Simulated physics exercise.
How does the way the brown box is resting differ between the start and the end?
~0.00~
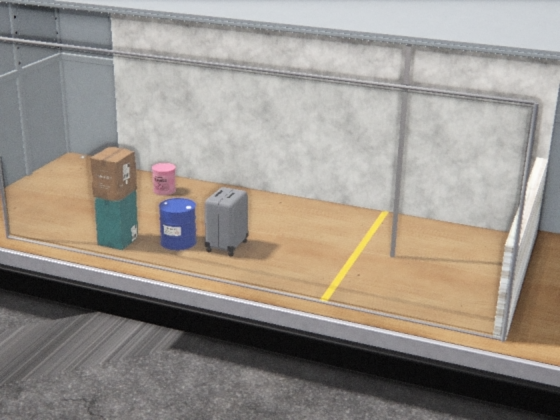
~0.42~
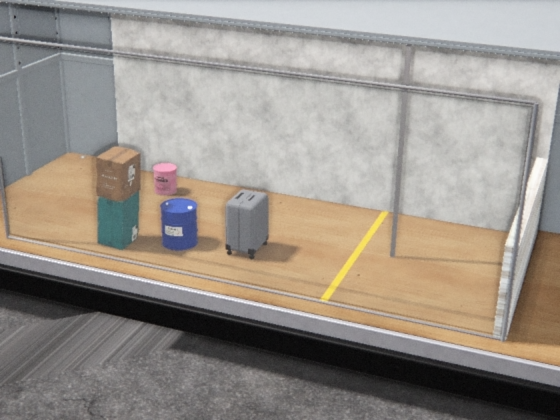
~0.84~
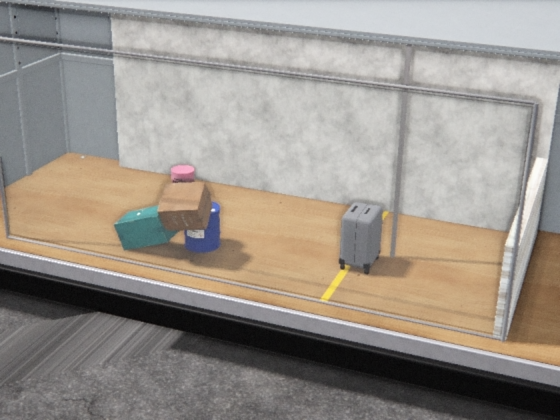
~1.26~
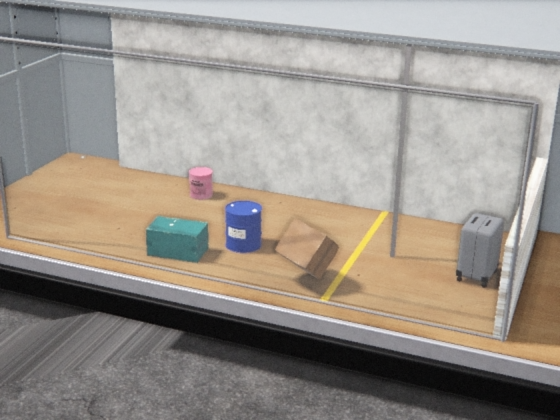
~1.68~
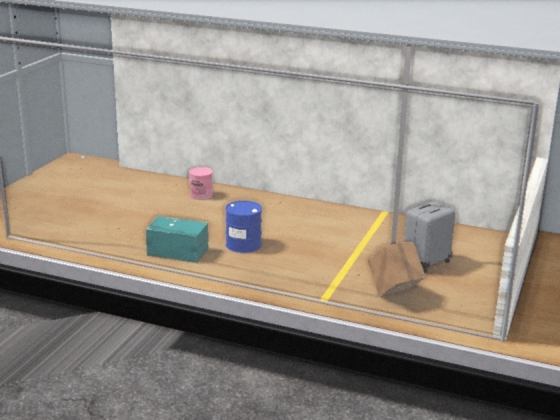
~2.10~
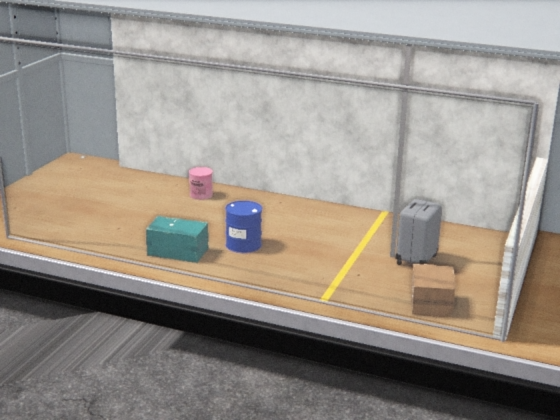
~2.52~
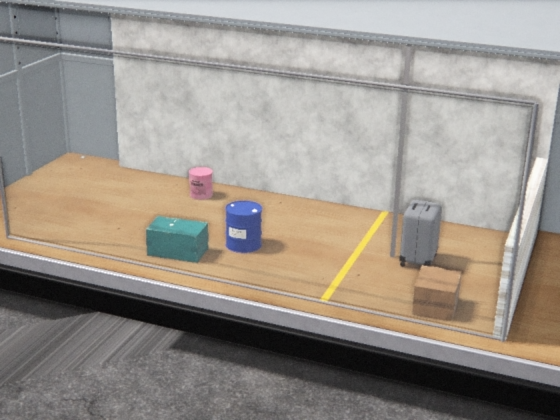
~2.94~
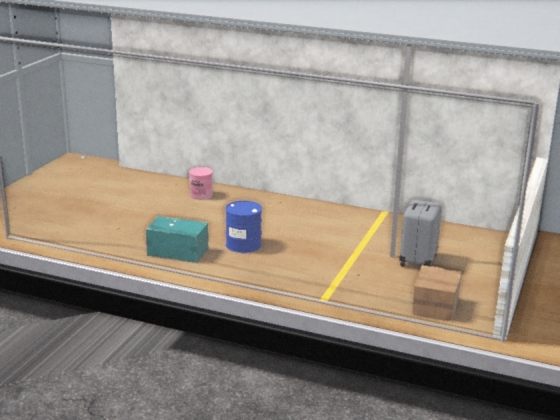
At the start the brown box stands upright on top of the teal box, and at the end it lies on its side on the floor beyond the yellow line.
